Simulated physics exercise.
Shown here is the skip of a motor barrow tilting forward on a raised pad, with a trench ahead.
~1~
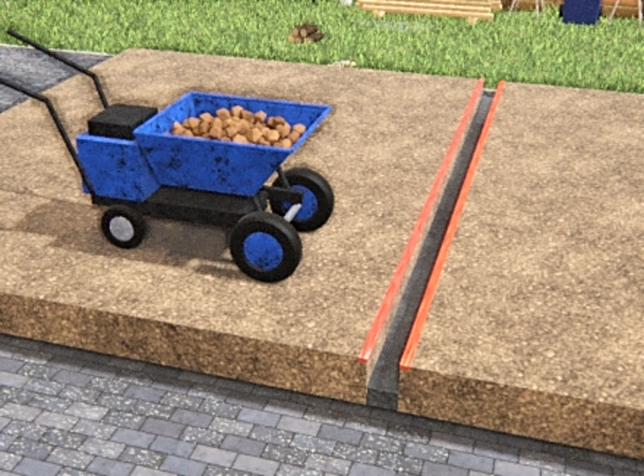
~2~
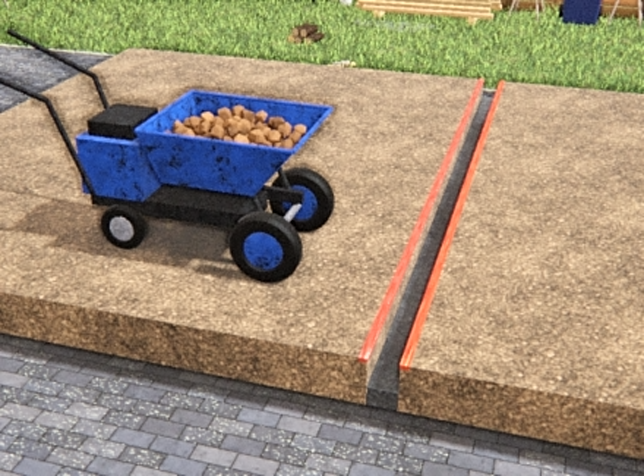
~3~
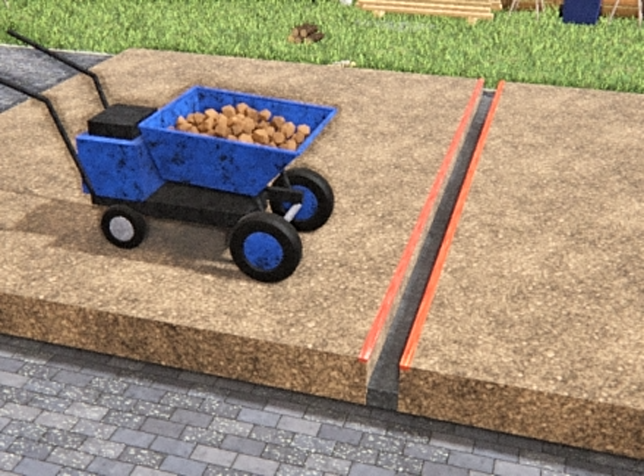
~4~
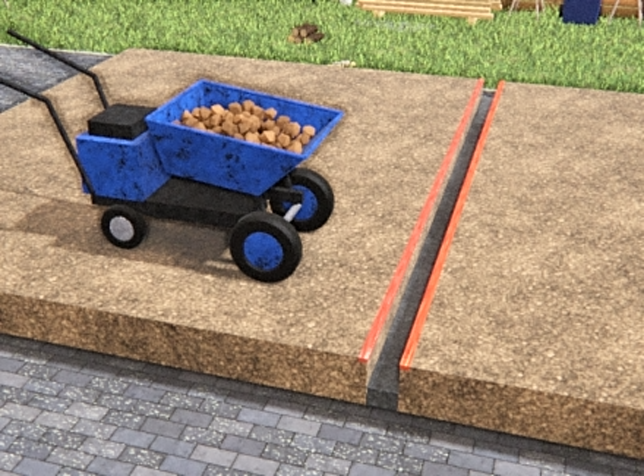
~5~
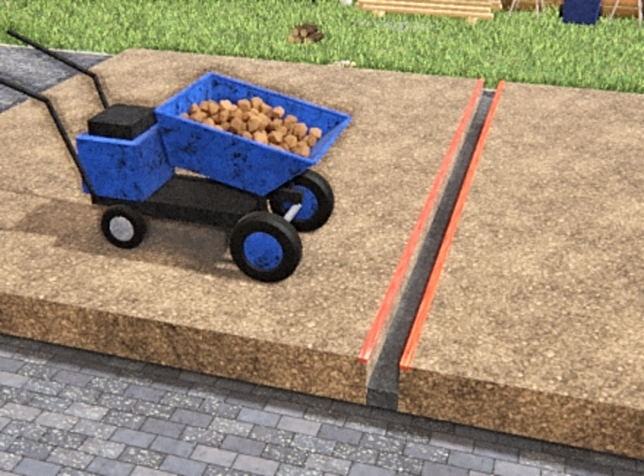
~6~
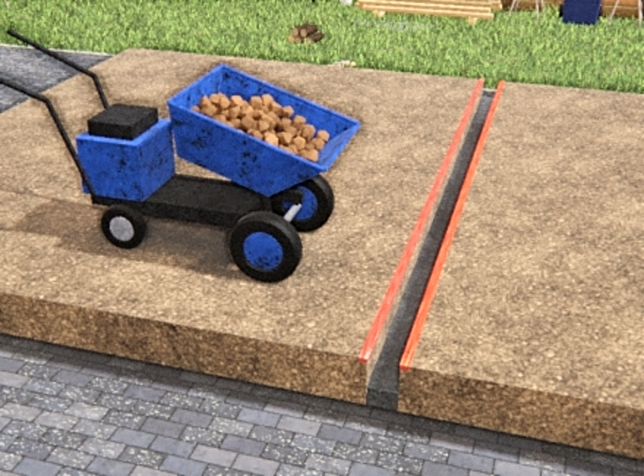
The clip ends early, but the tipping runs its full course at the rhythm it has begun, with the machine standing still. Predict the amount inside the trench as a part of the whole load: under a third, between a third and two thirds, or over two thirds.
A third to two thirds.
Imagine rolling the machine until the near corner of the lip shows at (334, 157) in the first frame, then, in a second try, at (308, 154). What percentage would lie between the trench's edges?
10 % and 40 %.
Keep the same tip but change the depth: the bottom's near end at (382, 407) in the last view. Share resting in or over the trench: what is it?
It works out to some 60 percent.
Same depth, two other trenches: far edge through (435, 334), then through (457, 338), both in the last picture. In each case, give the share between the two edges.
Roughly 80 % first, 90 % second.
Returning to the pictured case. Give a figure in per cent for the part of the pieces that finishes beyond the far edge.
Share of load: Near 35 %.
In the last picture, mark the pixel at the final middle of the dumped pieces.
Once it all stops, the middle lies near (425, 269).
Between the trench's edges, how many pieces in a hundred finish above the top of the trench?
Something like 35 in a hundred.
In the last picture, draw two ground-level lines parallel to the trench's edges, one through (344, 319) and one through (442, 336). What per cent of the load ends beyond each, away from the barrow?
Estimate, first then second: 100 %, 30 %.
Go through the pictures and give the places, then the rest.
In the first frame, lip of the skip near (291, 152), level; top of the load near (225, 136), clay clods; first edge of the trench near (377, 324); far edge near (417, 331), the trench under half as wide as the skip, and about as deep as wide.
In the second frame, lip of the skip near (293, 152), level; top of the load near (226, 135).
In the third frame, lip of the skip near (298, 154), tipped barely; top of the load near (223, 122).
In the fourth frame, lip of the skip near (305, 158), tipped a little; top of the load near (215, 121).
In the fifth frame, lip of the skip near (314, 163), tipped a little; top of the load near (224, 117).
In the sixth frame, lip of the skip near (324, 170), tipped clearly; top of the load near (227, 117); first edge of the trench near (377, 324); far edge near (417, 331).
Shortly afterwards, skip tipped steeply; the whole lot in the skip.
Next, skip tipped right over; the bulk in the skip; only a few short of the trench; a little in or heaped over the trench; a little beyond it; only a few falling.
Some moments later, skip tipped right over; a little in the skip; a little short of the trench; near half in or heaped over the trench; near a third beyond it.
In the end, skip tipped right over; only a few in the skip; a little short of the trench; near half in or heaped over the trench; near a third beyond it.
